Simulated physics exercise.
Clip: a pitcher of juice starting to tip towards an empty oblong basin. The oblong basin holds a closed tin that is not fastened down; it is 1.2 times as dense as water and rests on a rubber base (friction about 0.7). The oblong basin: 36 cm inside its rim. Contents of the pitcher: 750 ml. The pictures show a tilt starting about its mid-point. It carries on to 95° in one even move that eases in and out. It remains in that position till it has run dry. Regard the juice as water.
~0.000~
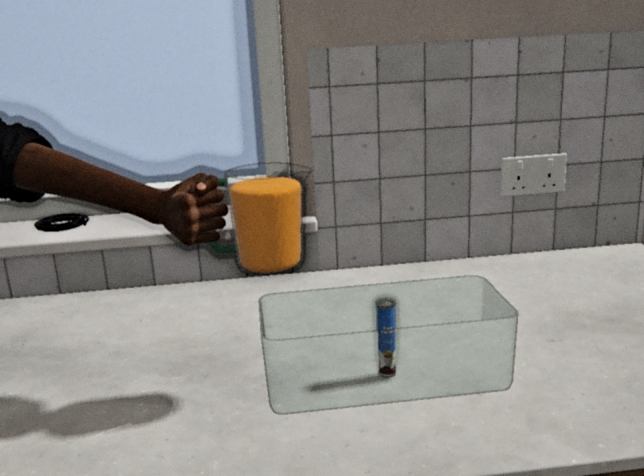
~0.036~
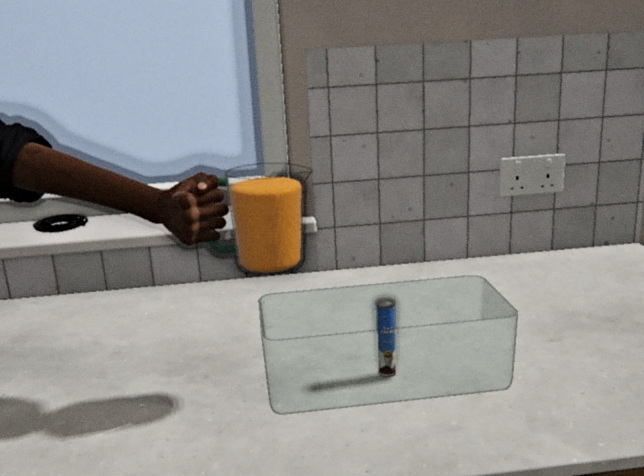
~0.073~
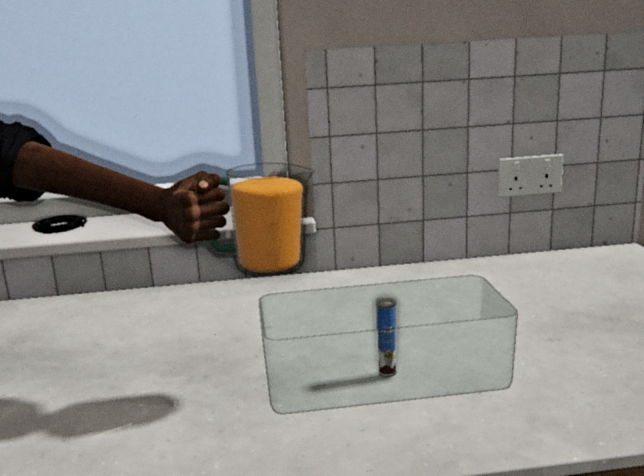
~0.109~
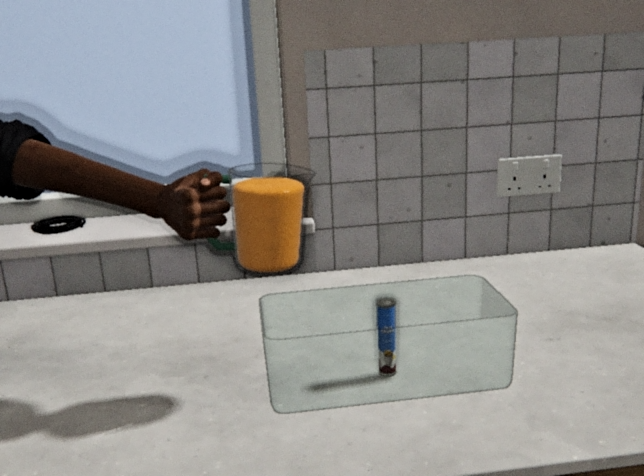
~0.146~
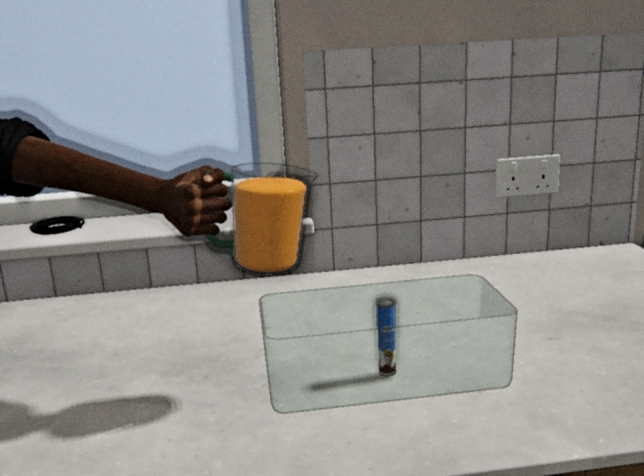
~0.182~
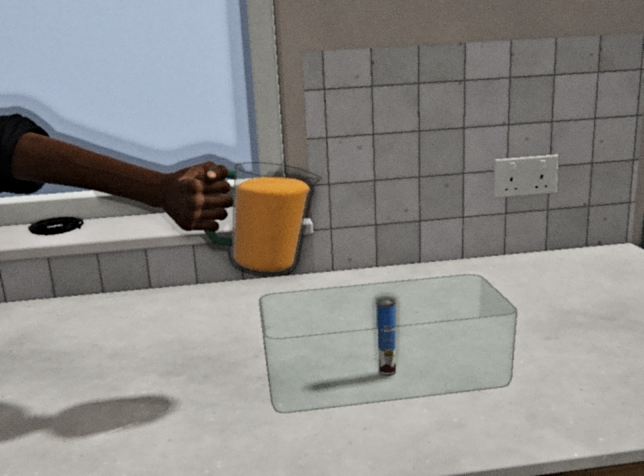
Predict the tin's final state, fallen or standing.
I predict it is fallen.
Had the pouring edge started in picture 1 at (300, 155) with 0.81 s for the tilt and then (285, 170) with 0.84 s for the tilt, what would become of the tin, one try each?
In the first try it comes down; in the second it remains standing.
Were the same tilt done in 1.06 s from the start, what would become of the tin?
It tumbles over, then.
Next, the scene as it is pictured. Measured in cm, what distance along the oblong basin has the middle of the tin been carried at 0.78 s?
About 1 cm.
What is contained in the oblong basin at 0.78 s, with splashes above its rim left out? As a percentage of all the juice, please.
About 38 %.
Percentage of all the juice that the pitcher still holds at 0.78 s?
42 %.
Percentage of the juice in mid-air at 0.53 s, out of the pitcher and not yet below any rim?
Roughly 14 percent.
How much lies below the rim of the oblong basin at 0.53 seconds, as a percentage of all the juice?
Near 1 in a hundred.
After 0.53 s the tilt is 66° and 84 per cent is still to pour; the tin stands where it began.
After 0.78 s the tilt is 94° and 41 per cent is still to pour; the tin leans 8°.
After 1.05 s the tilt is 95° and 11 per cent is still to pour; the tin lies on its side.
After 1.34 s the tilt is 95° and 2 per cent is still to pour; the tin lies on its side.
In the end the tin lies on its side.
